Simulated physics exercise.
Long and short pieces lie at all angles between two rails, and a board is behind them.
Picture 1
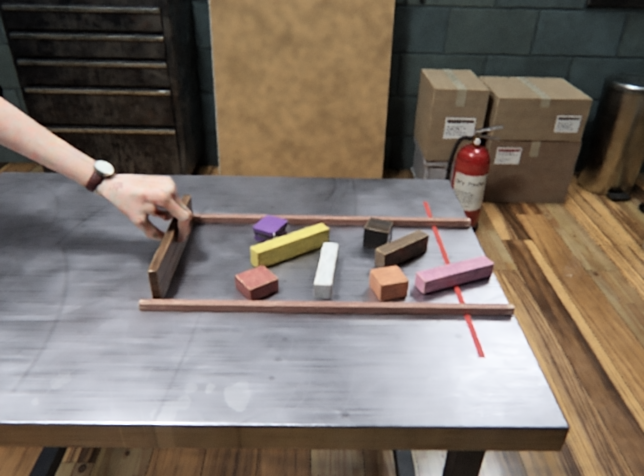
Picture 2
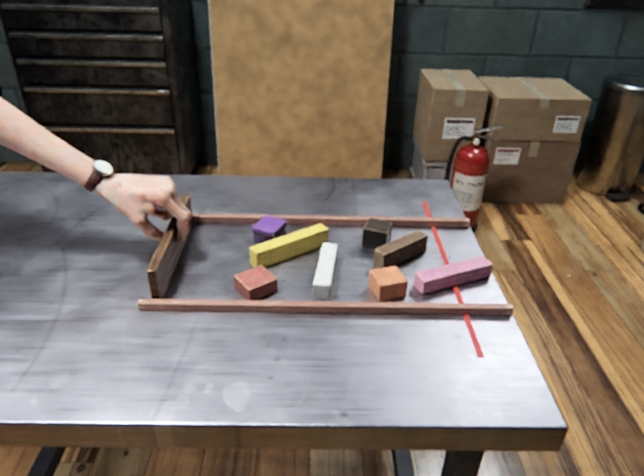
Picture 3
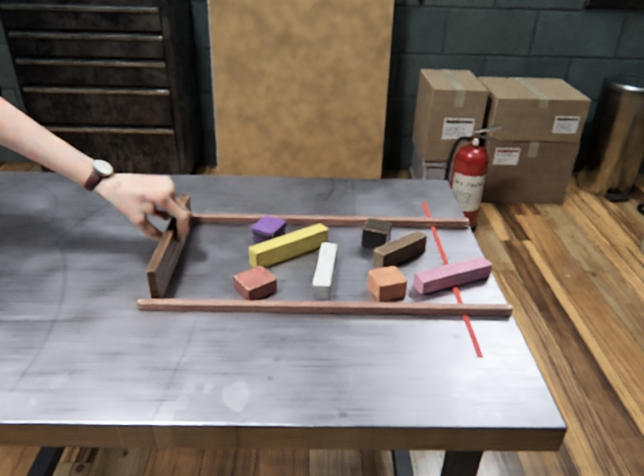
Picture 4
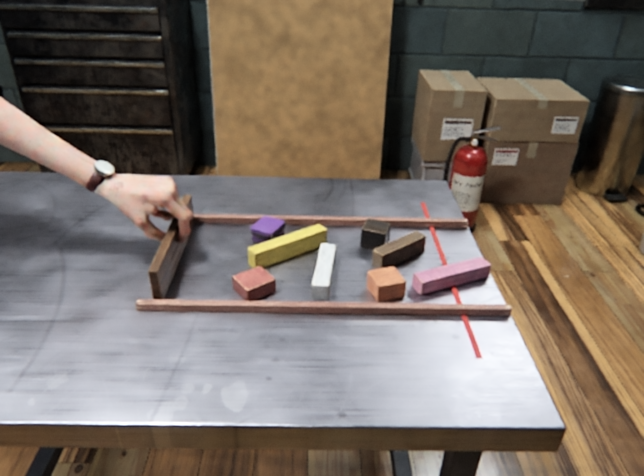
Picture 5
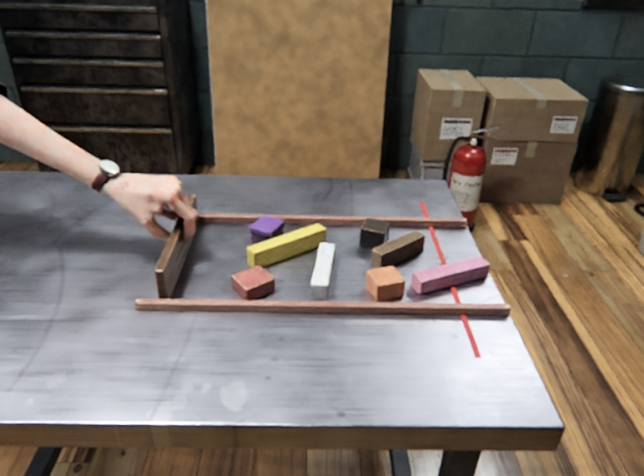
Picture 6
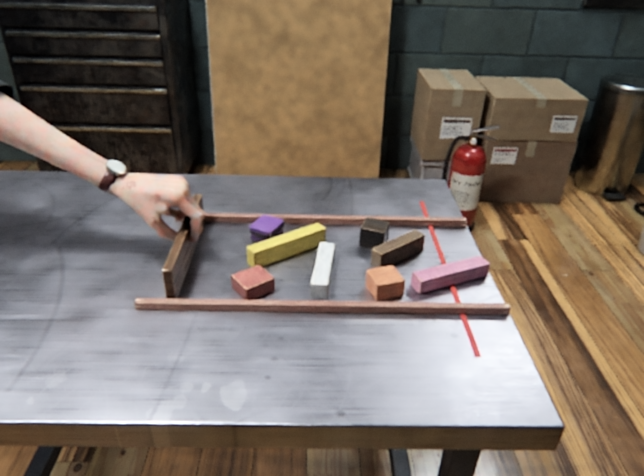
A hand wearing a wristwatch held a board upright between two rails on a table, then moved it slightly right toward the scattered colored blocks, which stayed still, with the pink bar across red tape.
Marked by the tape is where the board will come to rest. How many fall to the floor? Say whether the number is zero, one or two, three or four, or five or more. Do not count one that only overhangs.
The number is three or four.
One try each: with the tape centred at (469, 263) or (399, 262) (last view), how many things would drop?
Tallies: 6, 1.
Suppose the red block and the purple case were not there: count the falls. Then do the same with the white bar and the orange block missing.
That makes 1 fallen, then 2 fallen in the other try.
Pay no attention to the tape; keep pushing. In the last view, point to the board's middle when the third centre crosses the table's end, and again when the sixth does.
Around (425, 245); afterwards around (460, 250).
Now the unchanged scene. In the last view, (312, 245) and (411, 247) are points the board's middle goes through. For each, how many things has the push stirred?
I count 4 first and 8 after.
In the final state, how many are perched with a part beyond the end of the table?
2 of them.
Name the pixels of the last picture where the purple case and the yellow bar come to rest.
Near (447, 231) and (468, 244).
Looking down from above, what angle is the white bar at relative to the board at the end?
About 5° out of line.
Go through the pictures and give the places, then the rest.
In the first picture, pink bar (455, 274); brown bar (402, 250); orange block (389, 283); board (174, 244); tape (448, 263).
In the second picture, brown bar (401, 250); yellow bar (290, 246).
In the third picture, orange block (387, 284); black block (377, 235).
In the fourth picture, pink bar (452, 275); white bar (324, 270).
In the fifth picture, brown bar (399, 250); purple case (267, 232).
In the sixth picture, pink bar (451, 274); brown bar (398, 249); orange block (385, 283); board (186, 243); tape (444, 263).
Early on, none off yet; pink bar at rest near (451, 274); brown bar at rest near (398, 249); orange block at rest near (385, 283).
A while later, none off yet; pink bar moving near (458, 273); brown bar travelled a little near (408, 248); orange block travelled about its own width near (408, 284).
Further along, one off so far; pink bar on its side near (505, 316); brown bar travelled about its own width near (470, 253); orange block travelled well along near (480, 285).
Finally, the number that fall off is three or four; lost, black block, orange block, brown bar and pink bar.
